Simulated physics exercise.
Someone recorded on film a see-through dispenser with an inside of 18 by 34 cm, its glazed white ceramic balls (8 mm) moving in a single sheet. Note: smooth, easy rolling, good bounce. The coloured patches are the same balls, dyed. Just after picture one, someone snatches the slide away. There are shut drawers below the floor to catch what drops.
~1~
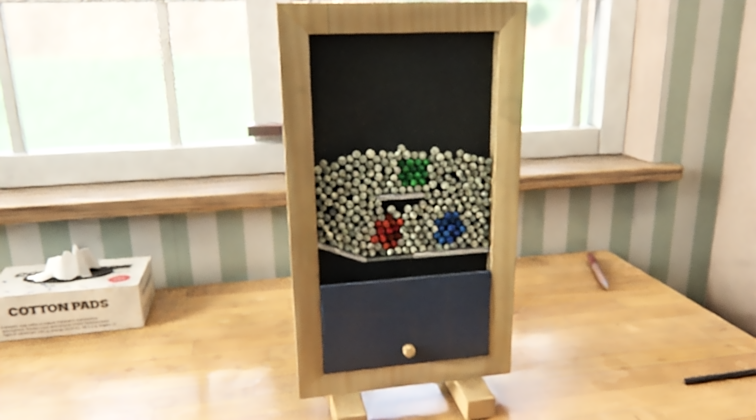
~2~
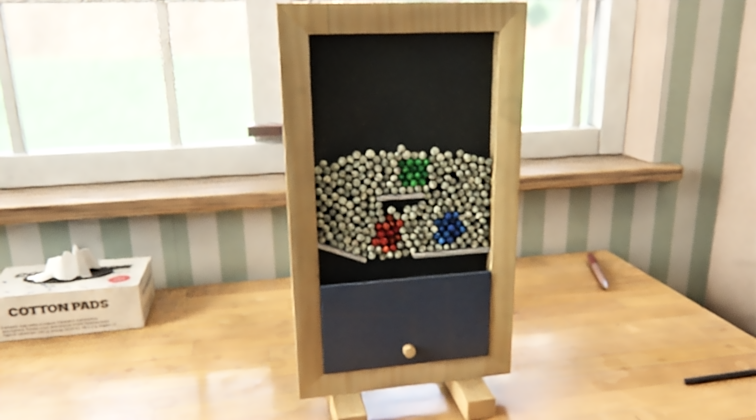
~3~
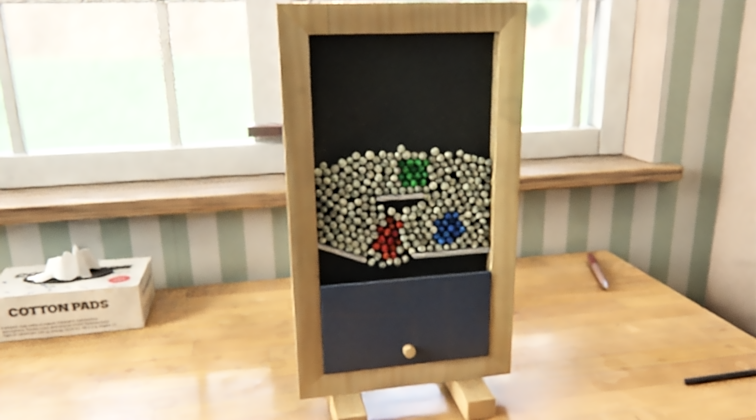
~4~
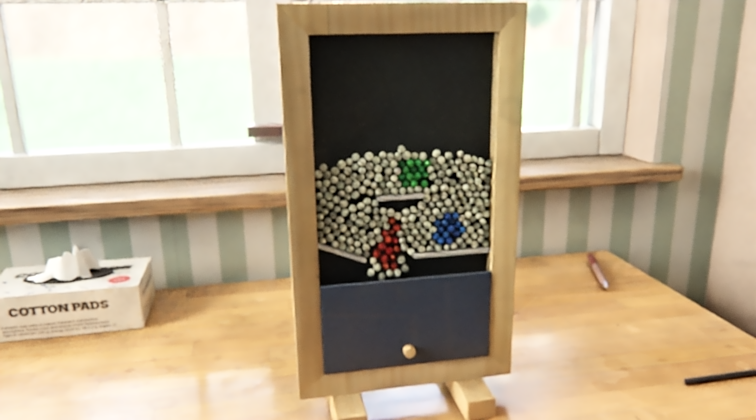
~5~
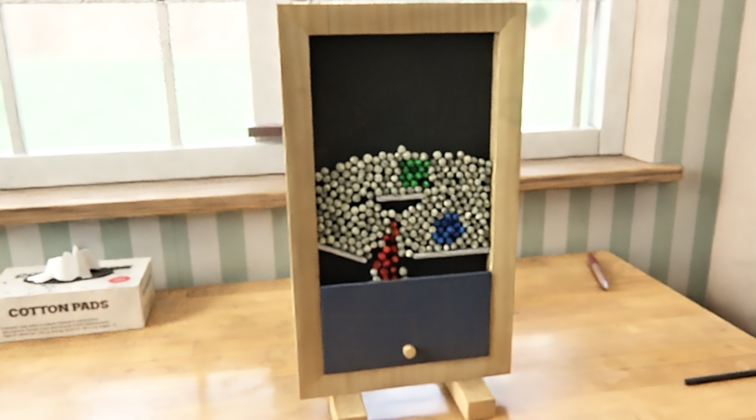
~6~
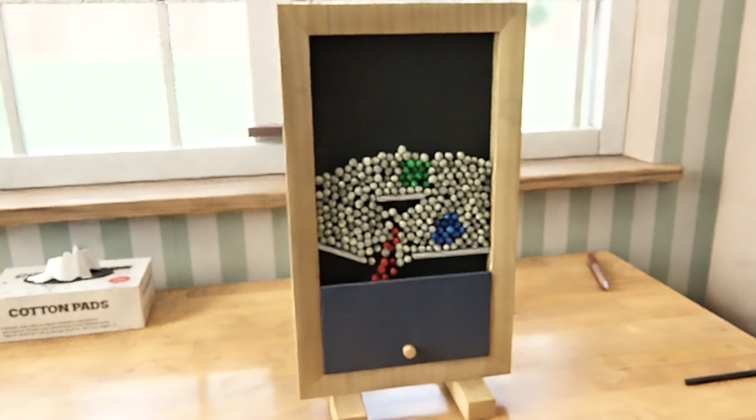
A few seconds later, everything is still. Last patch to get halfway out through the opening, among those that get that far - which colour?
I would say green.
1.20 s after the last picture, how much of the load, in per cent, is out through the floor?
Near 85 percent.
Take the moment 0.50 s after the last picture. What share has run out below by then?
About 55 %.
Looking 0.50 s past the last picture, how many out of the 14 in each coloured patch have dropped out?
Blue: 2; red: 14; green: 0.
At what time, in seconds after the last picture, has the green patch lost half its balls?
It happens at about 0.8 s.
Then, 0.15 s later than the last picture, 25 % are out; out of 14, blue 0, red 14, green 0.
Then, 0.50 s later than the last picture, 55 % are out; out of 14, blue 2, red 14, green 0.
Then, 1.20 s later than the last picture, 85 % are out; out of 14, blue 14, red 14, green 11.
At rest 2.7 s after the last picture, 90 % are out; out of 14, blue 14, red 14, green 11; half out at blue 0.62 s, red 0.03 s, green 0.78 s.
